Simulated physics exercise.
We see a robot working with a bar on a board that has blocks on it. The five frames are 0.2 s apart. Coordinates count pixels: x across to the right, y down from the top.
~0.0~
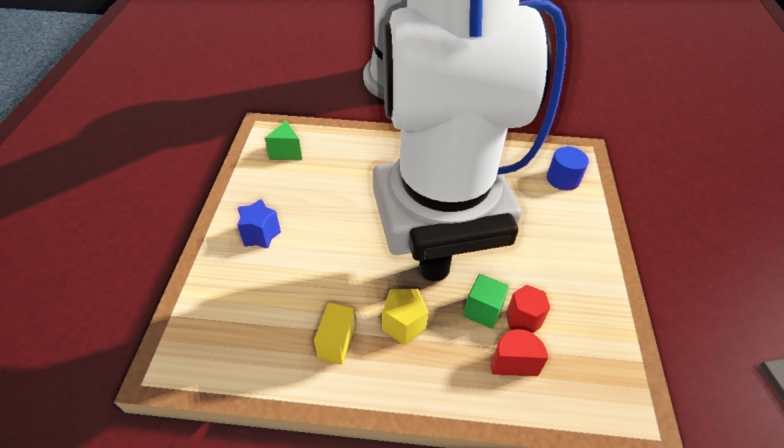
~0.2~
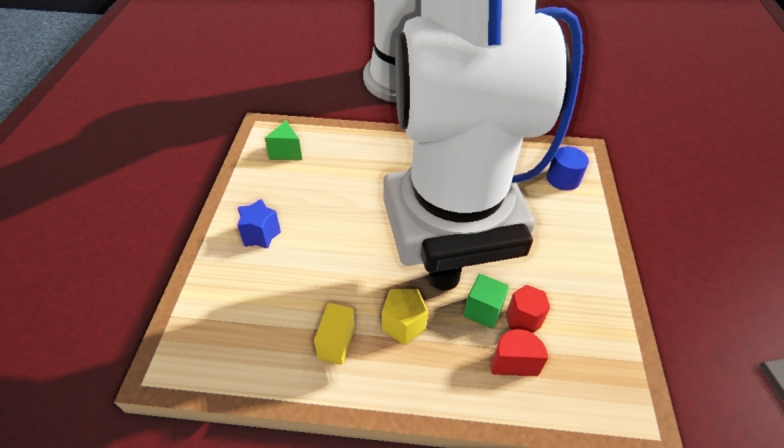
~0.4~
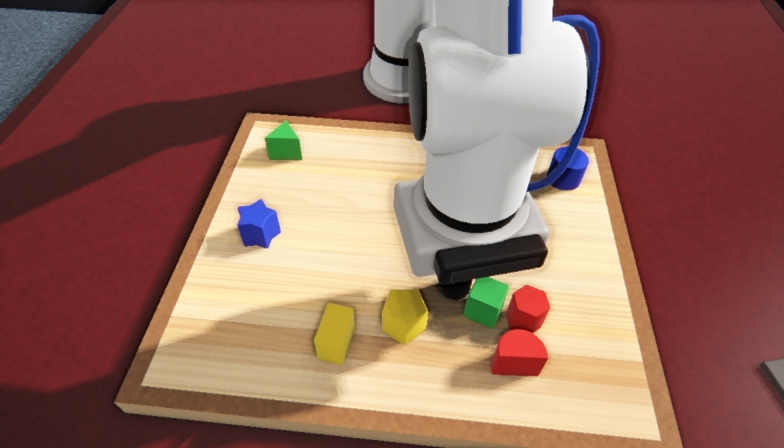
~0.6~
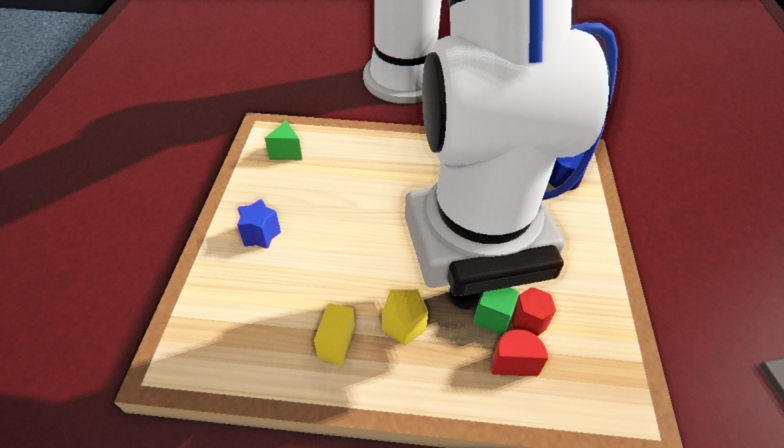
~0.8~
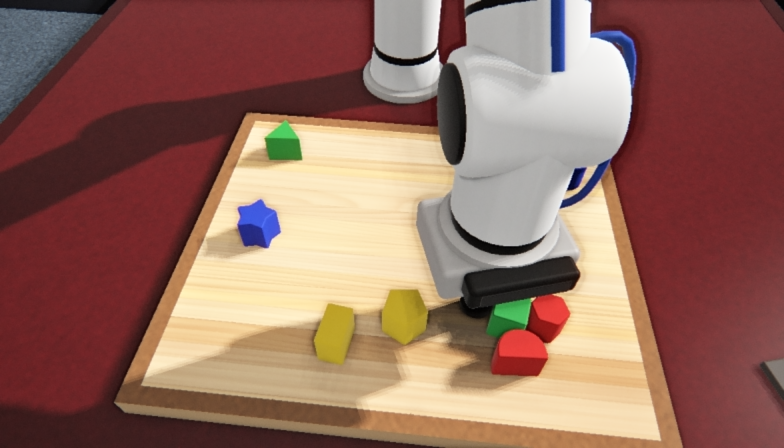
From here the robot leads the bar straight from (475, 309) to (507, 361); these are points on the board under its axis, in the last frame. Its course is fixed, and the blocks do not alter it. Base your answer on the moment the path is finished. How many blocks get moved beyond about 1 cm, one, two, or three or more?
Three or more shift.
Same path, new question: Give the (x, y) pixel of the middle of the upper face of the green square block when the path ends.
The middle of its upper face should be somewhere near (541, 322).
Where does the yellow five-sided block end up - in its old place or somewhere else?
Well, the yellow five-sided block holds its place.
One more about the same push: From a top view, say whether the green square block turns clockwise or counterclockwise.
Bird's-eye view: Counterclockwise.
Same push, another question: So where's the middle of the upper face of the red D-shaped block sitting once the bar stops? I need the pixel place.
For the centre of its top, I'd go with (544, 372).
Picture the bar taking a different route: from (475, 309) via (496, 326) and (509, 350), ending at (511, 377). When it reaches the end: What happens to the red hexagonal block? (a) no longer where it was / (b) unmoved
That would be a.
What follows on the original path. Halfway along, bar at (492, 330); green square block at (533, 318), turned 20° anticlockwise; red D-shaped block at (525, 350), turned 15° clockwise; red hexagonal block at (569, 312).
At the end, bar at (509, 357); yellow five-sided block still; green square block at (541, 322), turned 40° anticlockwise; red D-shaped block at (544, 372); red hexagonal block at (571, 311).
